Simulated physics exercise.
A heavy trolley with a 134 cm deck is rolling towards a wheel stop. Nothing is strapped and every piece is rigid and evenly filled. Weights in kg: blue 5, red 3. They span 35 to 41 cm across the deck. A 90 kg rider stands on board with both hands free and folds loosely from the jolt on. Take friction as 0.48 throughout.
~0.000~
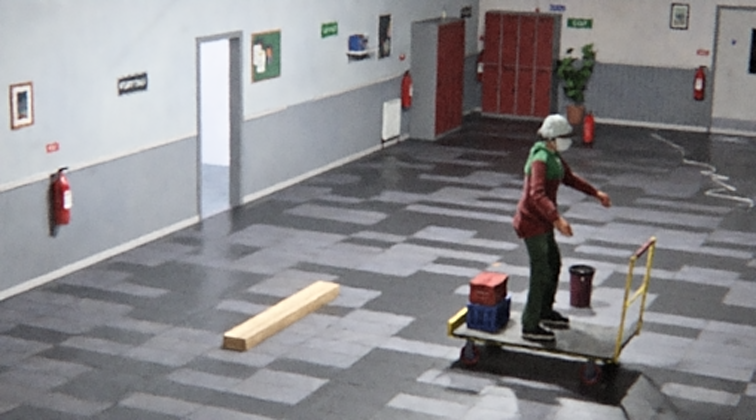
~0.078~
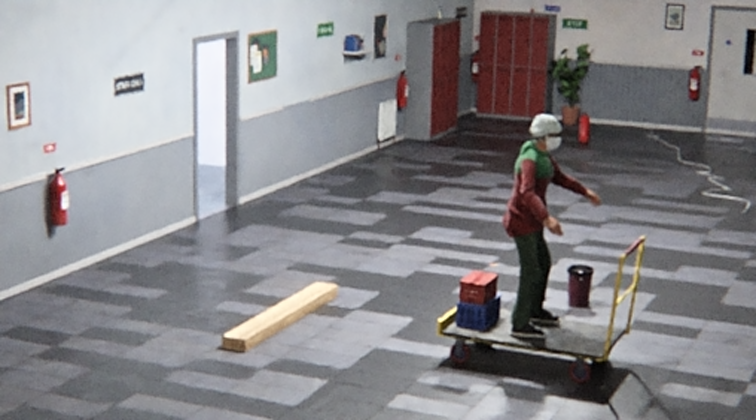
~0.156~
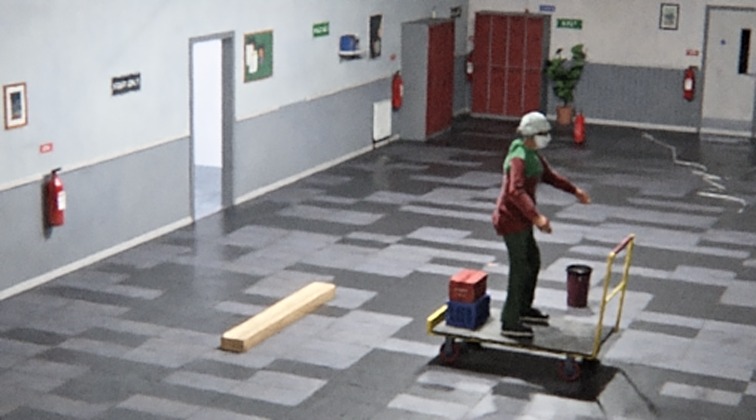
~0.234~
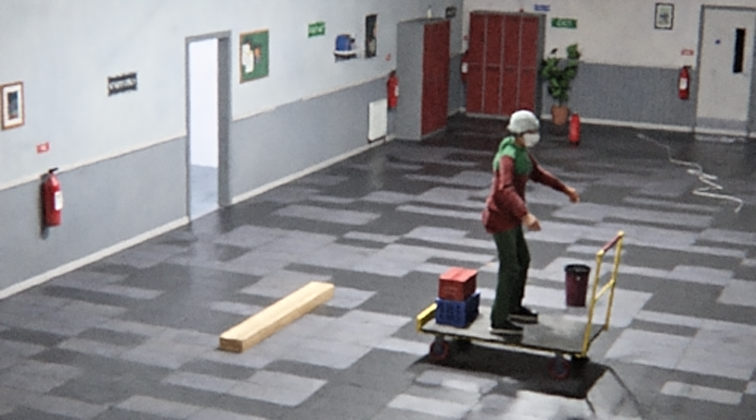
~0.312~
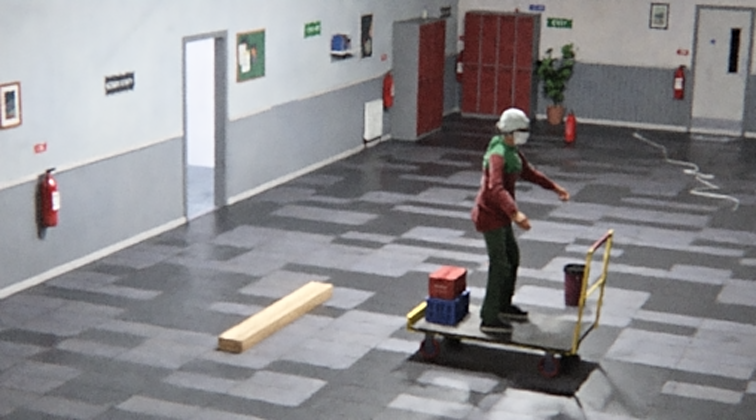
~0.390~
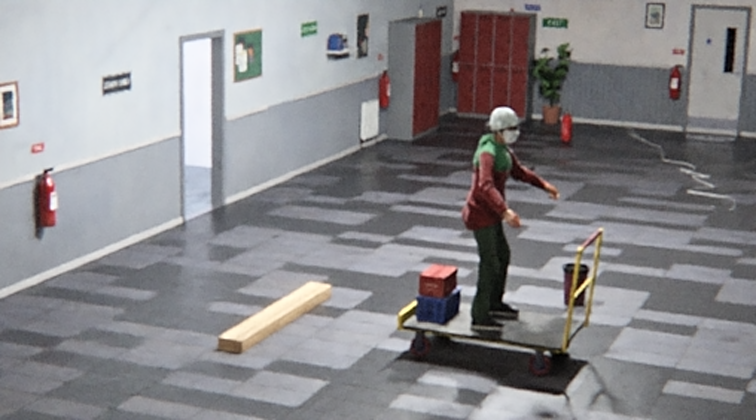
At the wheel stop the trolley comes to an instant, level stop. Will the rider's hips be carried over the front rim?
In the end the rider's hips go over the front rim.
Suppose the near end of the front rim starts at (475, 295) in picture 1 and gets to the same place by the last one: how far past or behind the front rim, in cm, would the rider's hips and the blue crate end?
Then hips 0 behind, blue 20 behind.
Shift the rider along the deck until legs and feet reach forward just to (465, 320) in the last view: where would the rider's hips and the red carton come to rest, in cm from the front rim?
Then hips 50 past, red 90 past.
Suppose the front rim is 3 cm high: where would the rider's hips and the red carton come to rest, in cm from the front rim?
In that case hips 20 past, red 40 past.
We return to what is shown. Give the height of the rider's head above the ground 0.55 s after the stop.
Roughly 90 cm above it.
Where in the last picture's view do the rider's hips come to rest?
At about (243, 301).
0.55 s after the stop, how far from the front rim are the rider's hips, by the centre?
About 5 cm past the rim.
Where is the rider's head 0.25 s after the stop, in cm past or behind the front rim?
Some 50 cm behind it.
Impact comes at 1.53 s.
After 1.78 s the rider's hips are 23 cm behind the rim, near (305, 217) in the last picture's view.
After 2.08 s the rider's hips are 3 cm past the rim, near (277, 236) in the last picture's view.
After 2.53 s the rider's hips are 18 cm past the rim, near (263, 285) in the last picture's view.
Final state at 5.5 s, past the rim, red carton and the rider's hips; behind it, blue crate.
